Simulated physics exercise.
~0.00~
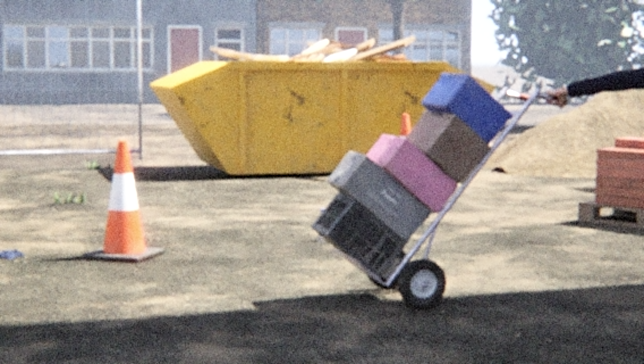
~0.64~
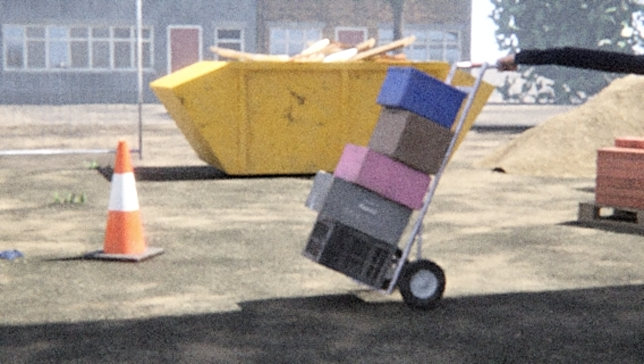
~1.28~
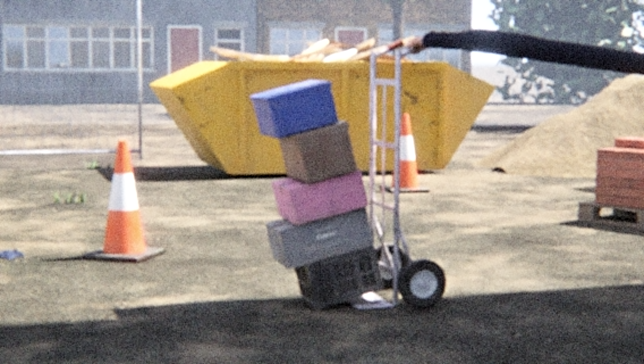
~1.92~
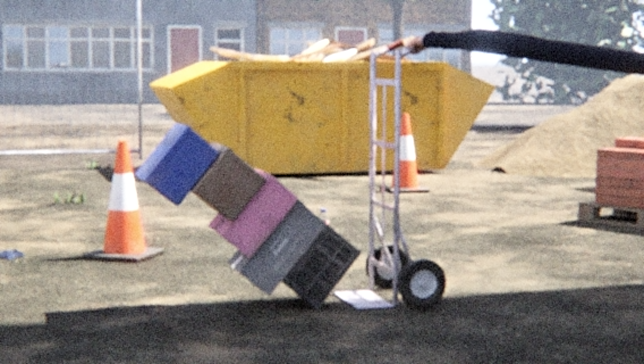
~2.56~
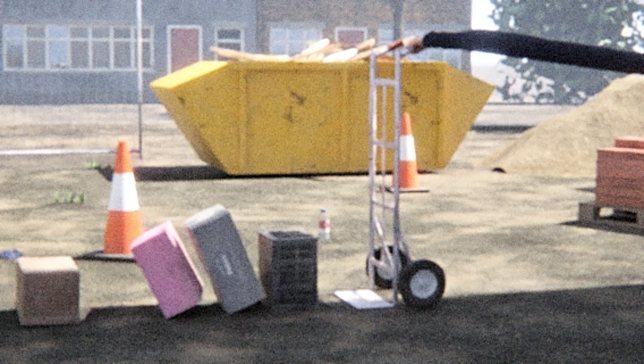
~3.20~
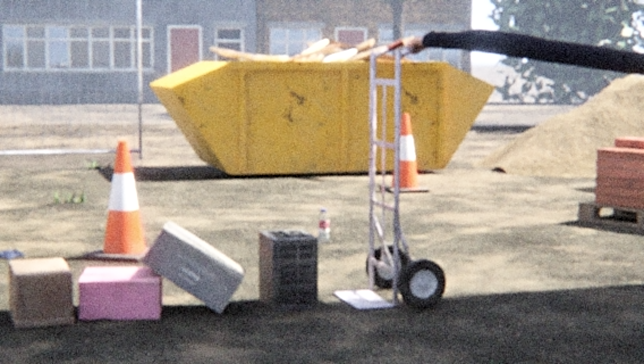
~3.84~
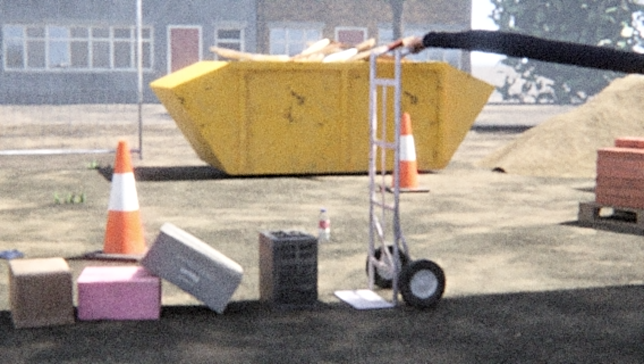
A dark-sleeved arm reaches in from the right, gripping a hand truck on a sunlit building yard seen from the side, with a yellow skip, orange cones, a sand heap and bricks around it. The tilted truck carries a black crate, a grey parcel, a pink box, a brown tote and a blue tote on top. The arm swings it upright, and the stack leans left and topples off together. The boxes scatter leftward, the blue one leaving view. Finally the brown and pink boxes lie still, the grey one leans against the pink, and the black crate rests tipped beside the upright truck.
